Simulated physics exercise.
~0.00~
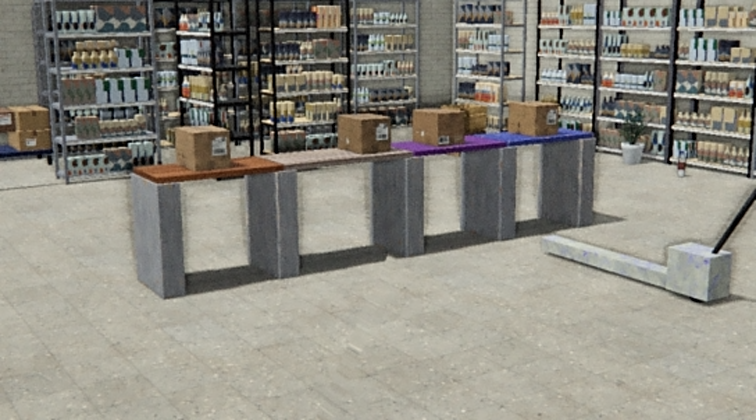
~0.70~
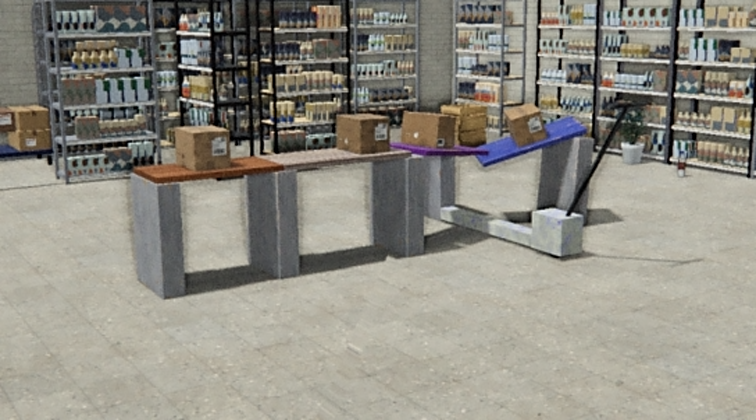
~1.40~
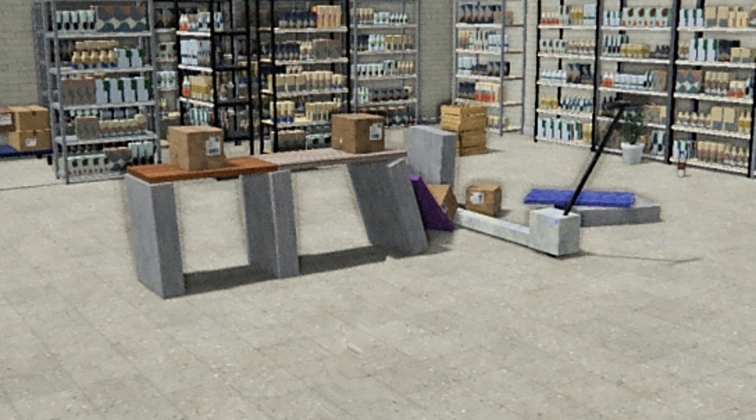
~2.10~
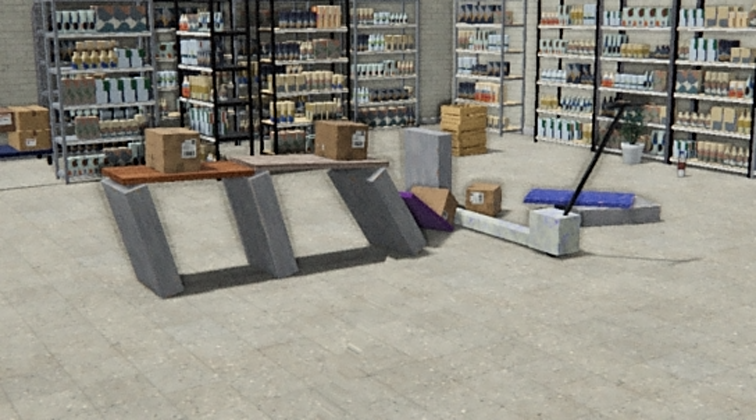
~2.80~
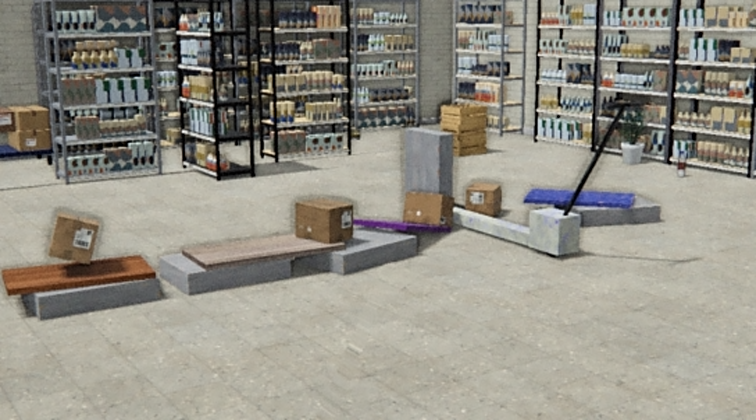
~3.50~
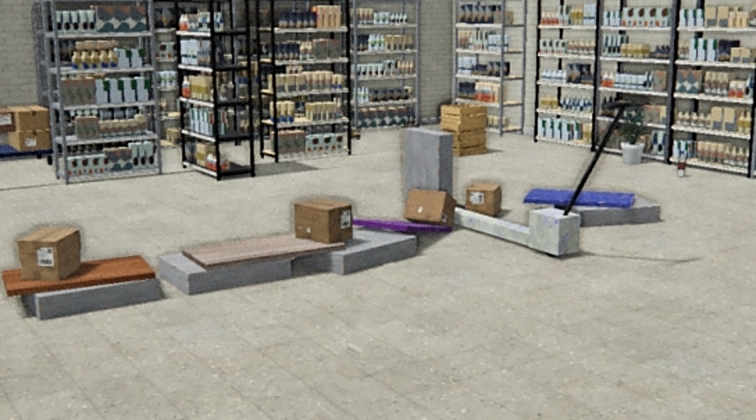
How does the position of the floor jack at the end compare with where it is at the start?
At the start the jack sits on open floor at the right, in front of the row's right end. By the end it is farther left and farther back, resting between the fallen purple and blue boards.
